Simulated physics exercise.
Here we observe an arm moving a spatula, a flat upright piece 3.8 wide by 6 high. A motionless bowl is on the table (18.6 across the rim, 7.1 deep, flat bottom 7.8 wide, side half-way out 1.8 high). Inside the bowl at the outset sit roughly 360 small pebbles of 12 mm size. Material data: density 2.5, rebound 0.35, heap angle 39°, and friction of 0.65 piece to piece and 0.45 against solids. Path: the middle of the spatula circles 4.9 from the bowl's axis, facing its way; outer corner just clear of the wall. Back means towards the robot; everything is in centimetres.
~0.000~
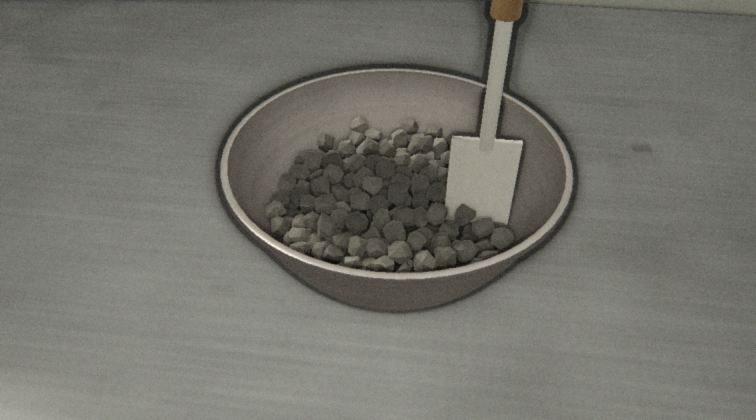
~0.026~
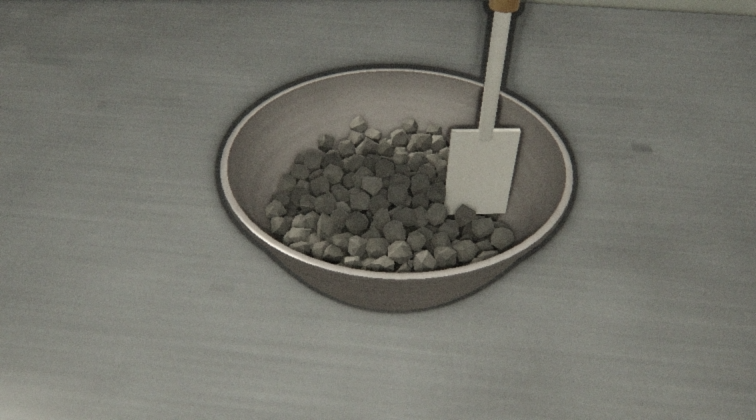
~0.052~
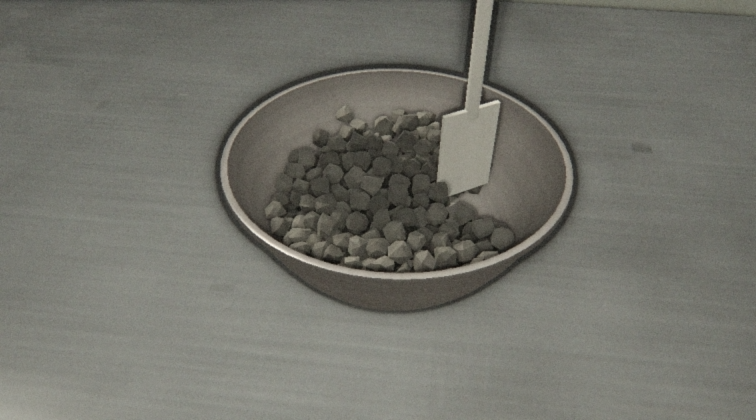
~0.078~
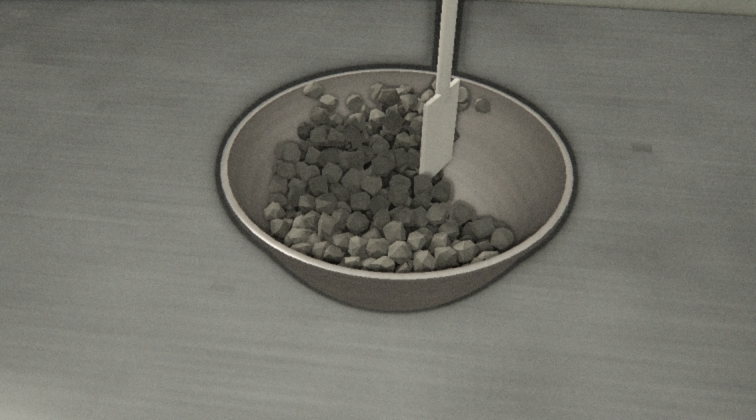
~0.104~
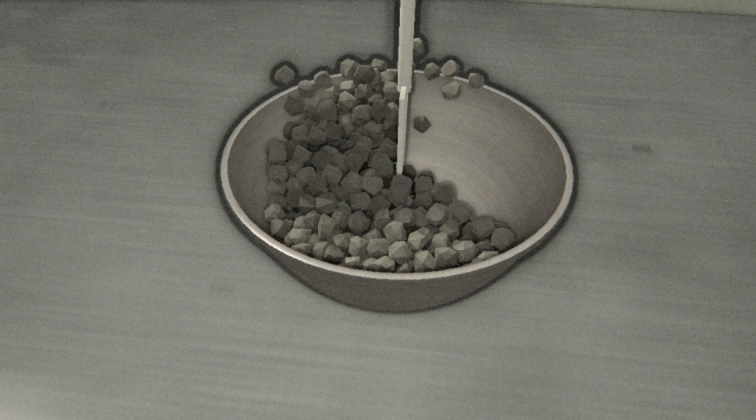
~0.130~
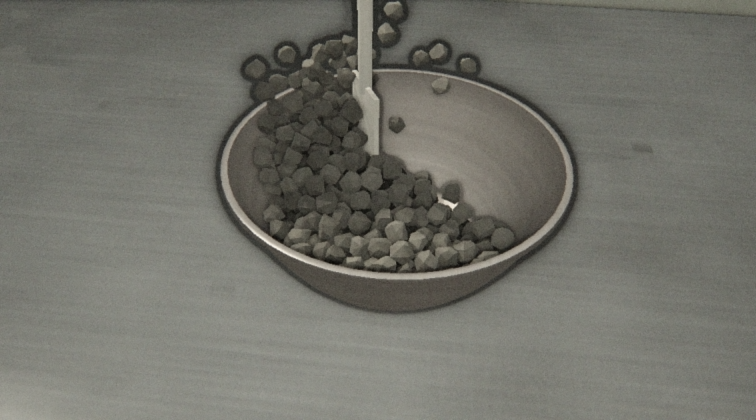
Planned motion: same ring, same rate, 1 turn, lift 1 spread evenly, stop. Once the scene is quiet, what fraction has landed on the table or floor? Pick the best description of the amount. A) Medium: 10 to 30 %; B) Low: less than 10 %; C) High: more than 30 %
The answer is C.
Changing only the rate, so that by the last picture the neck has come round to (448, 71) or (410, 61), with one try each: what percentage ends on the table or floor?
Roughly 15 and 25 percent, in that order.
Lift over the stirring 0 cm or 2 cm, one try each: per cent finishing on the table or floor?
That gives about 40 per cent and 25 per cent, in order.
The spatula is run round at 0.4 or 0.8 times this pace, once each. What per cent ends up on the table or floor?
I'd expect about 10 per cent, then about 25 per cent.
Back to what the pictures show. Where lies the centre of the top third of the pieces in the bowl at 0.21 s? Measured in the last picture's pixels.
That third sits centred at about (321, 210).
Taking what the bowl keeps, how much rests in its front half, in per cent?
35 %.
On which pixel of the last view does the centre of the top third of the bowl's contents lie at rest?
I'd put it at about (443, 163).
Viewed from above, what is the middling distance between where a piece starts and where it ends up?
Near 10 cm.
After 0.21 s, 207° round, highest piece 12 above the table; 322 in the bowl, 41 in flight or on the tool.
After 0.29 s, 294° round, highest piece 13 above the table; 275 in the bowl, 15 on the table or floor, 73 in flight or on the tool.
After 0.53 s, 0° round, highest piece 7 above the table; 227 in the bowl, 135 on the table or floor, 1 in flight or on the tool.
After 1.23 s, 0° round, highest piece 7 above the table; 227 in the bowl, 136 on the table or floor.
In the end, 227 in the bowl, 136 on the table or floor. That is 37 % on the table or floor.
